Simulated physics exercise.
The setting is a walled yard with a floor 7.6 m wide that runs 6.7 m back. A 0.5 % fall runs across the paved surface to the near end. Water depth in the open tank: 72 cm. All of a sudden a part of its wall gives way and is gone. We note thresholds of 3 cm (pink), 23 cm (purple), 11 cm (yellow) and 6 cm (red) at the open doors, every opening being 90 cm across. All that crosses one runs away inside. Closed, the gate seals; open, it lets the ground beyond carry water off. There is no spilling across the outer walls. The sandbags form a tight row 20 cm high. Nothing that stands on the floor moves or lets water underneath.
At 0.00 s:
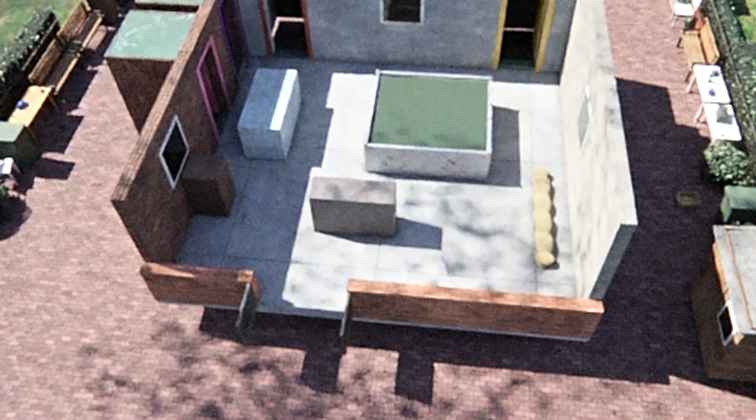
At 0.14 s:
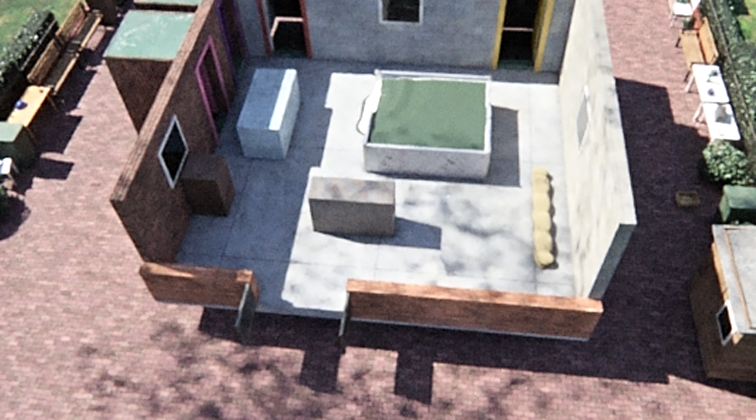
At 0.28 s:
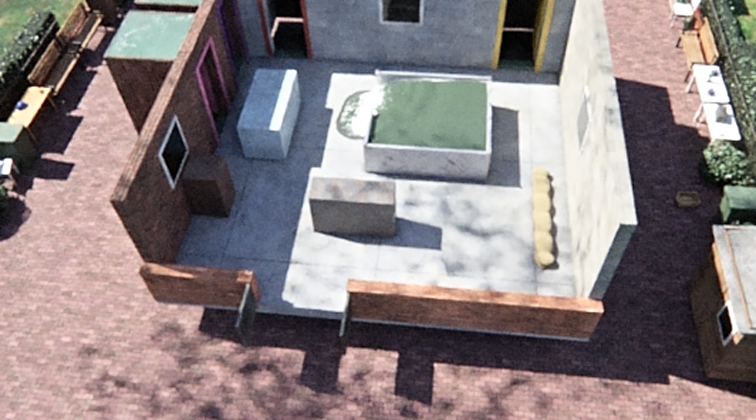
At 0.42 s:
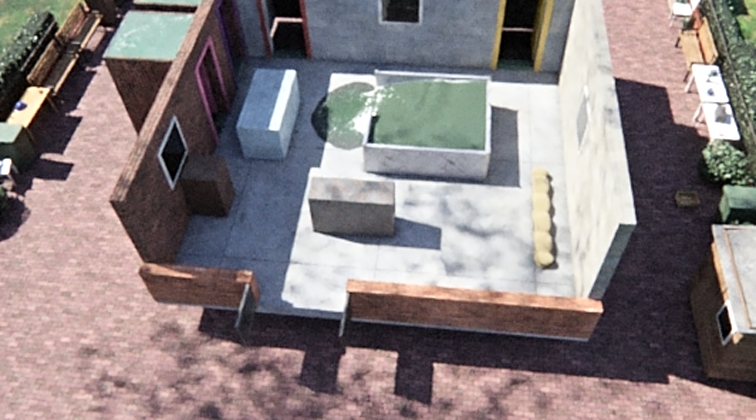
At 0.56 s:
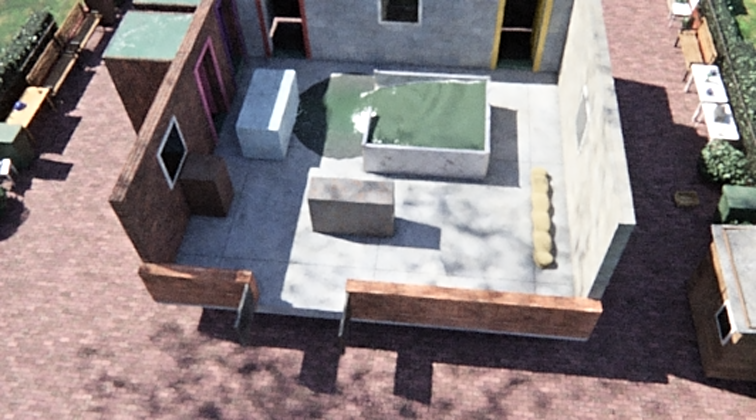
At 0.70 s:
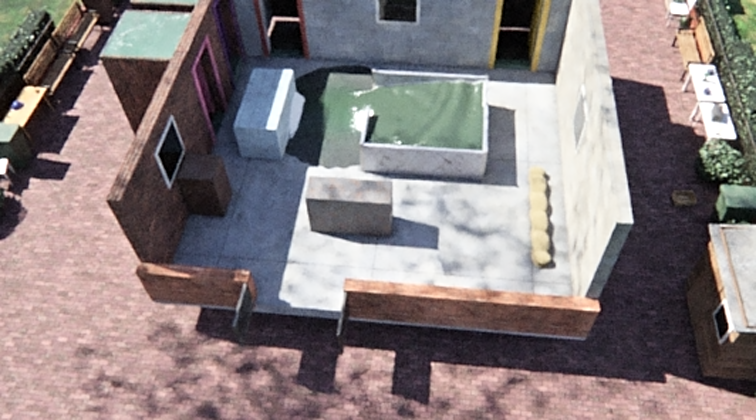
Dark green water spills from the left side of a pale-walled open tank, in a roofless yard of brick and grey walls seen from high above the front. It first shows as a thin trickle, then spreads leftward over the grey floor in a widening rounded pool, reaching the pale block at left. A grey-brown block in front and yellow rounded shapes at right stay still, while the view barely shifts.
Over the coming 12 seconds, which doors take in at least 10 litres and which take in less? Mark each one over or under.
Pink door - over; purple door - over; yellow door - under; red door - over.
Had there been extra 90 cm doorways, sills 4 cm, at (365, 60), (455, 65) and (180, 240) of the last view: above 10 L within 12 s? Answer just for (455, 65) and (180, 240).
Less, more.
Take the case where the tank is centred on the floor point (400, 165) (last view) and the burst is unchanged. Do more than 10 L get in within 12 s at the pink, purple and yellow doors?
Lab note: Pink door limit exceeded; purple door limit not exceeded; yellow door limit not exceeded.
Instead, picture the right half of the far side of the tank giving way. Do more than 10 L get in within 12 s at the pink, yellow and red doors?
Door by door - pink: Out of bounds, yellow: Out of bounds, red: Out of bounds.
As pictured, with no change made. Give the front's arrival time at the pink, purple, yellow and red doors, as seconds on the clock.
Arrival: Pink 2.2 s, purple 1.1 s, yellow 7.5 s, red 1.1 s.
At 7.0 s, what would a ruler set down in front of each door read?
Readings (cm): Pink = 7; purple = 16; yellow = 1; red = 15.
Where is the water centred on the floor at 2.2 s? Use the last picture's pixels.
Roughly (375, 126).
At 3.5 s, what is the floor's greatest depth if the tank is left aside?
About 33 cm.
After 1.4 s water covers 20 % of the floor and is deepest (44 cm) near (303, 116); pink door not reached, purple door 17 cm at the sill, 0 L in, yellow door not reached, red door 12 cm at the sill, 0 L in.
After 2.2 s water covers 30 % of the floor and is deepest (51 cm) near (246, 56); pink door 2 cm at the sill, 0 L in, purple door 33 cm at the sill, 6 L in, yellow door not reached, red door 22 cm at the sill, 51 L in.
After 3.5 s water covers 45 % of the floor and is deepest (33 cm) near (246, 56); pink door 7 cm at the sill, 3 L in, purple door 24 cm at the sill, 26 L in, yellow door not reached, red door 24 cm at the sill, 229 L in.
After 7.0 s water covers 70 % of the floor and is deepest (20 cm) near (208, 189); pink door 7 cm at the sill, 40 L in, purple door 16 cm at the sill, 31 L in, yellow door not reached, red door 15 cm at the sill, 508 L in.
After 12.0 s water covers 95 % of the floor and is deepest (12 cm) near (210, 183); pink door 5 cm at the sill, 77 L in, purple door 10 cm at the sill, 31 L in, yellow door 3 cm at the sill, 0 L in, red door 8 cm at the sill, 606 L in.
